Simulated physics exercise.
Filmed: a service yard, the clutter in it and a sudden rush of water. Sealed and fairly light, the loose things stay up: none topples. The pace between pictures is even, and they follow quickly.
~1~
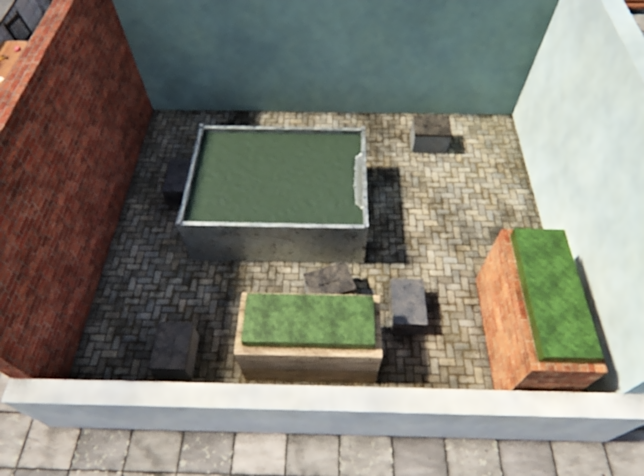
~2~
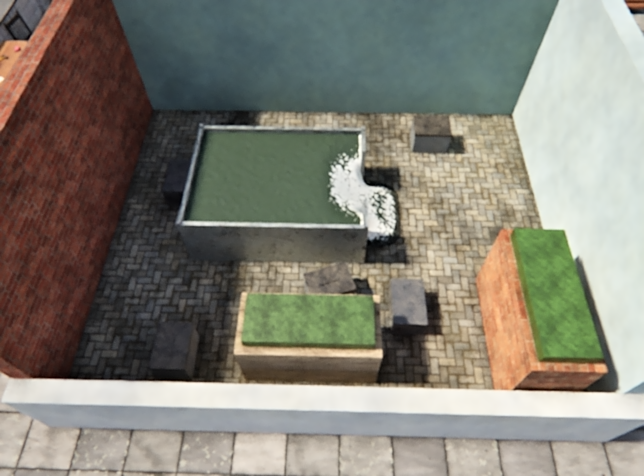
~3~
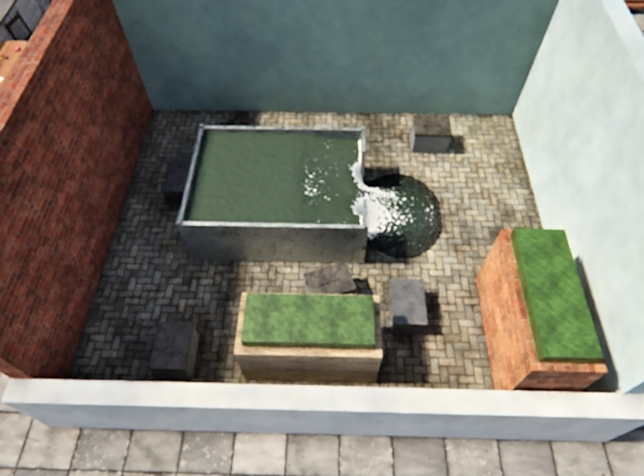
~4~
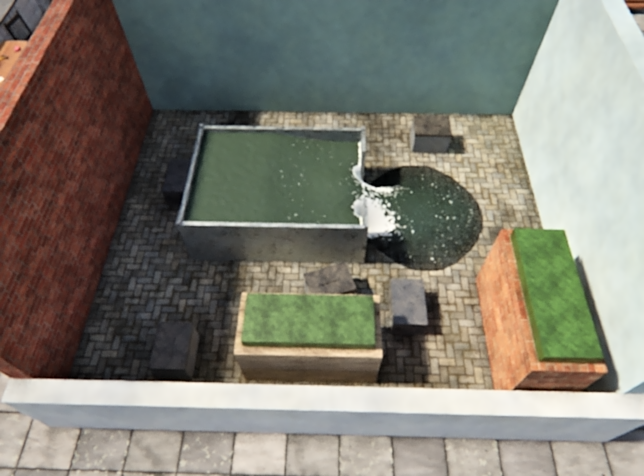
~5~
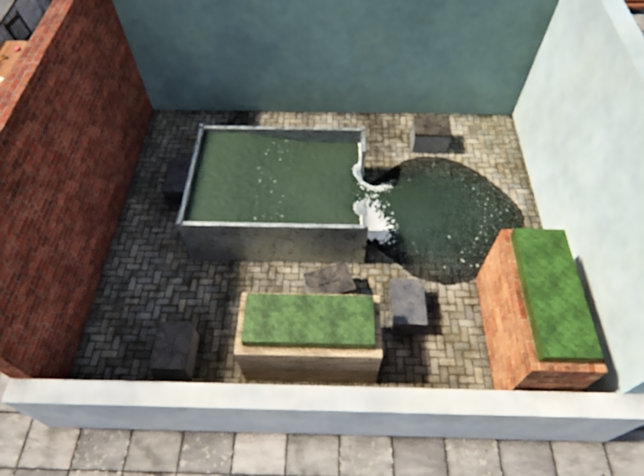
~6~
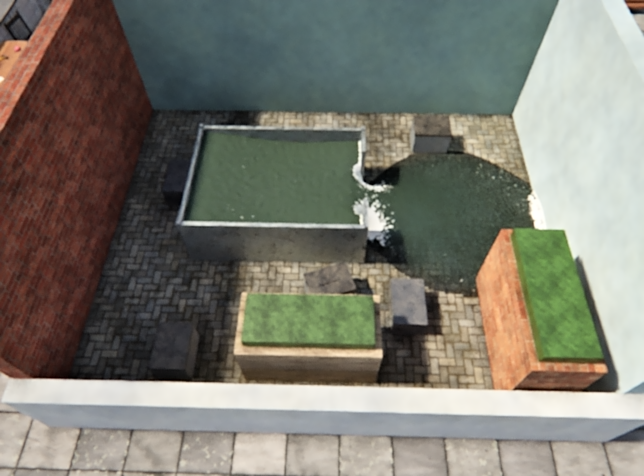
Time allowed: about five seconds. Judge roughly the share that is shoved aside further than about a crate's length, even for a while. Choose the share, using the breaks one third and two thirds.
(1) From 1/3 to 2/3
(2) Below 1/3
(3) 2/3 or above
Option 2: Below 1/3.
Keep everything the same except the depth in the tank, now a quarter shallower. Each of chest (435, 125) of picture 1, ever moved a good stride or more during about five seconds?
My take on it: Went the full length.
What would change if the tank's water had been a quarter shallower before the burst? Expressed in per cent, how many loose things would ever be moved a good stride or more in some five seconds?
20 % or so.
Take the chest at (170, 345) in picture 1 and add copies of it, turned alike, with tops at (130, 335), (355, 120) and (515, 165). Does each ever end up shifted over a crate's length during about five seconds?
So, in order, the copies go nowhere much, a long way, a long way.
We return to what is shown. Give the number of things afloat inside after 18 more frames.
Result - 0.
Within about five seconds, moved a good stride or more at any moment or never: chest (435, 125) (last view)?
From what I can tell, carried that far.
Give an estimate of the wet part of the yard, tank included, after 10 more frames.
Near 45 %.
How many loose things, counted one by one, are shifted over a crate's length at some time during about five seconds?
Counting them up gives 1.
A moment on, 0 of 5 are well off their spots; 0 afloat.
Next, 0 of 5 are well off their spots; 0 afloat.
Later, 1 of 5 are well off their spots; 0 afloat.
In the end, 1 of 5 are well off their spots, and 1 have been at some point; 0 afloat.
